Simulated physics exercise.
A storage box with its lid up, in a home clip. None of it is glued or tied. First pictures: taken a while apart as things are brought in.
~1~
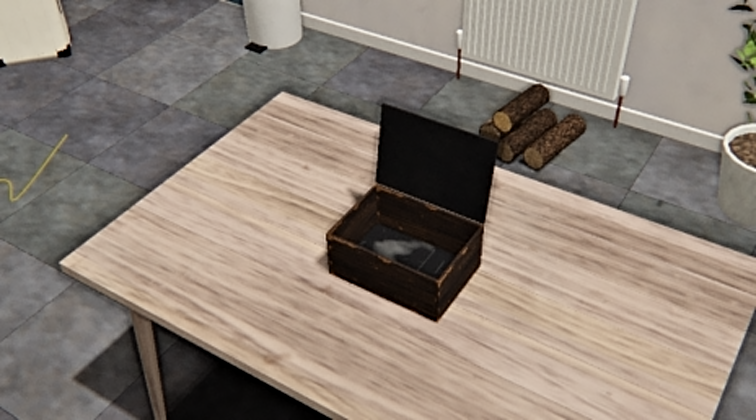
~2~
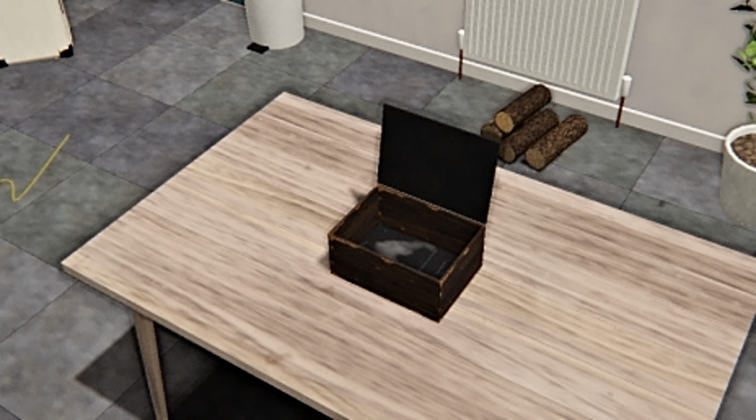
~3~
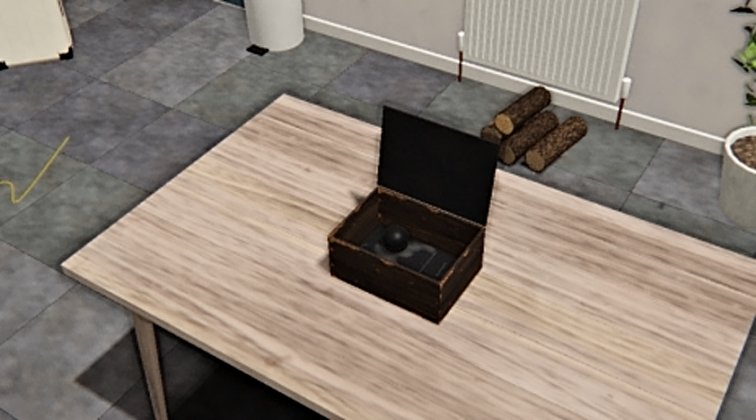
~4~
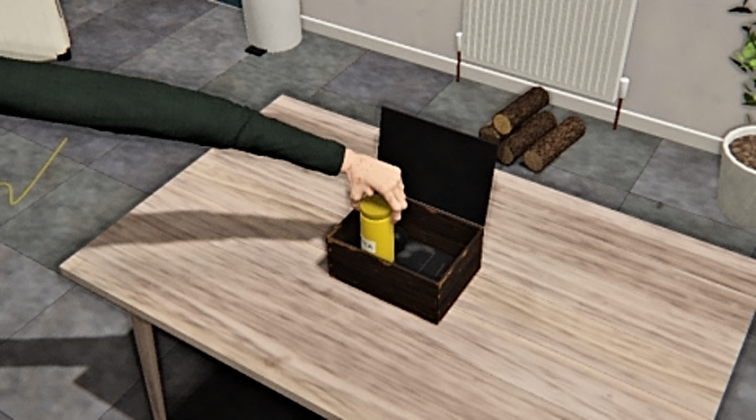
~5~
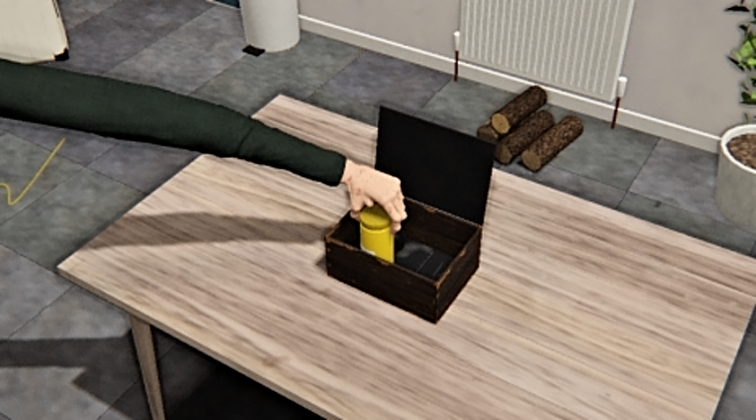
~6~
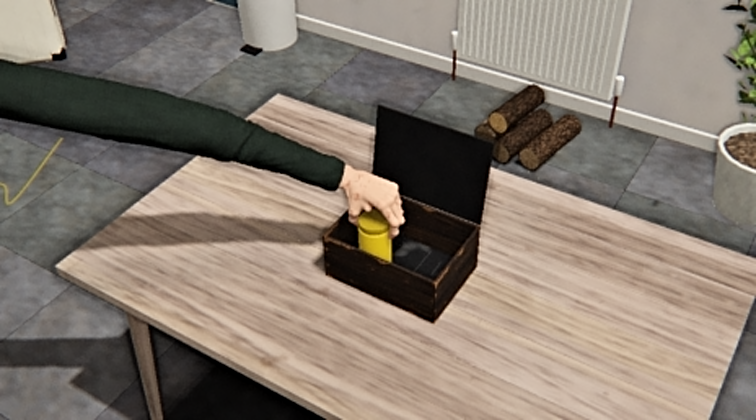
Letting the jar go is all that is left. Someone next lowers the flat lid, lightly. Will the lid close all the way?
No, the lid stays propped open.
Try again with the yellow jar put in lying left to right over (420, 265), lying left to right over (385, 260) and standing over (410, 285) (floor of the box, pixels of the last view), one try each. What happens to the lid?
The first time the lid goes down fully, the second time it goes down fully, and the third time it can't shut.
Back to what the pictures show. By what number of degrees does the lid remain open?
About 20° above the rim.
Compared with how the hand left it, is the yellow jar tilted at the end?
Looking at the last picture, it is left as set.
Then, 1.50 s on from there, lid 66° above the rim.
Then, 2.00 s on from there, lid 28° above the rim.
In the end, lid 22° above the rim; both unmoved. At the end, from the last picture's camera, yellow jar near (375, 246).
